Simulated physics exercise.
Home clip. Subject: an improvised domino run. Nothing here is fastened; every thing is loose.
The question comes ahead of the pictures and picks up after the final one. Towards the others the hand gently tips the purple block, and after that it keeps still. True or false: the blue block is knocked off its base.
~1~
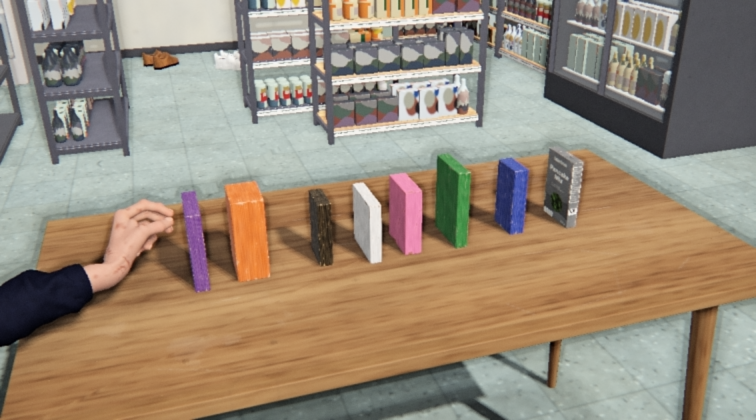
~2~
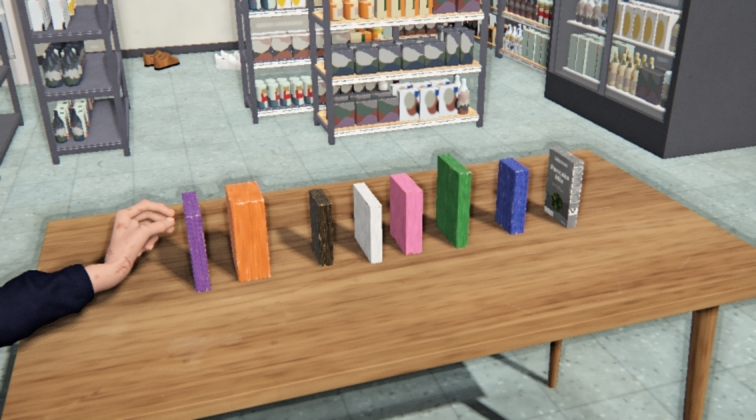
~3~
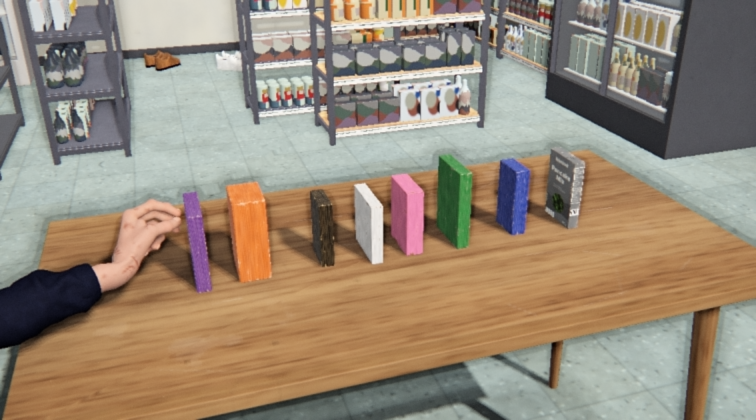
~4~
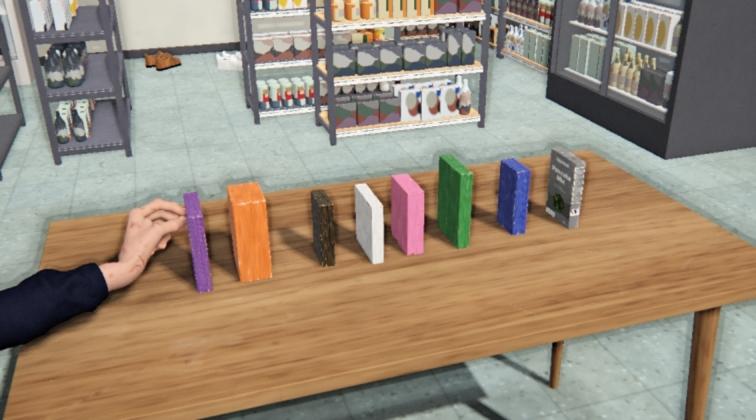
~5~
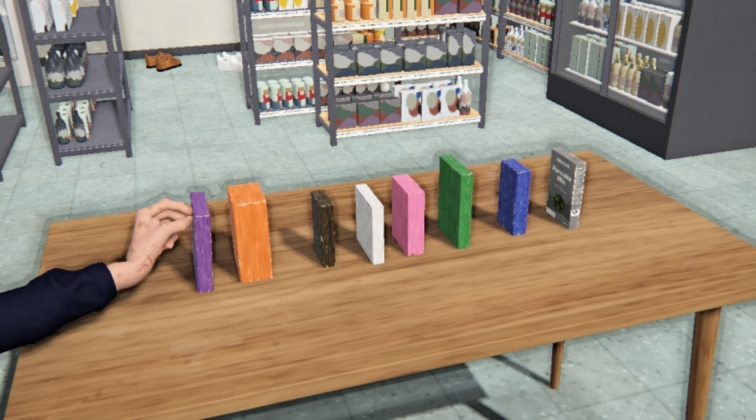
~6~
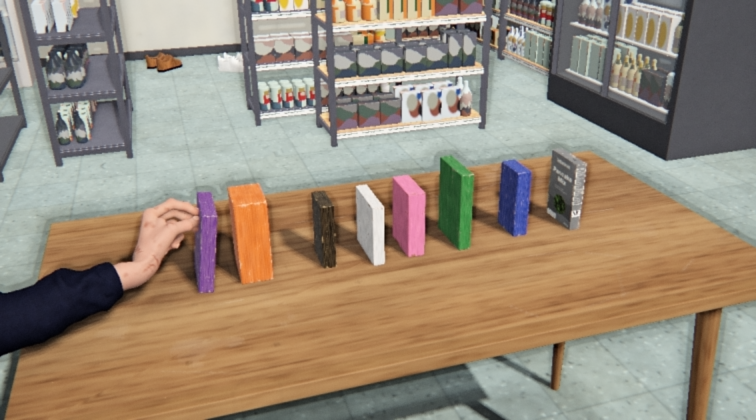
False.
Then, 0.20 s later than the last frame, purple block 20° over.
Then, 0.60 s later than the last frame, purple block 21° over.
When it is over, all 6 as before. End places, in pixels of the last picture, blue block near (514, 198).
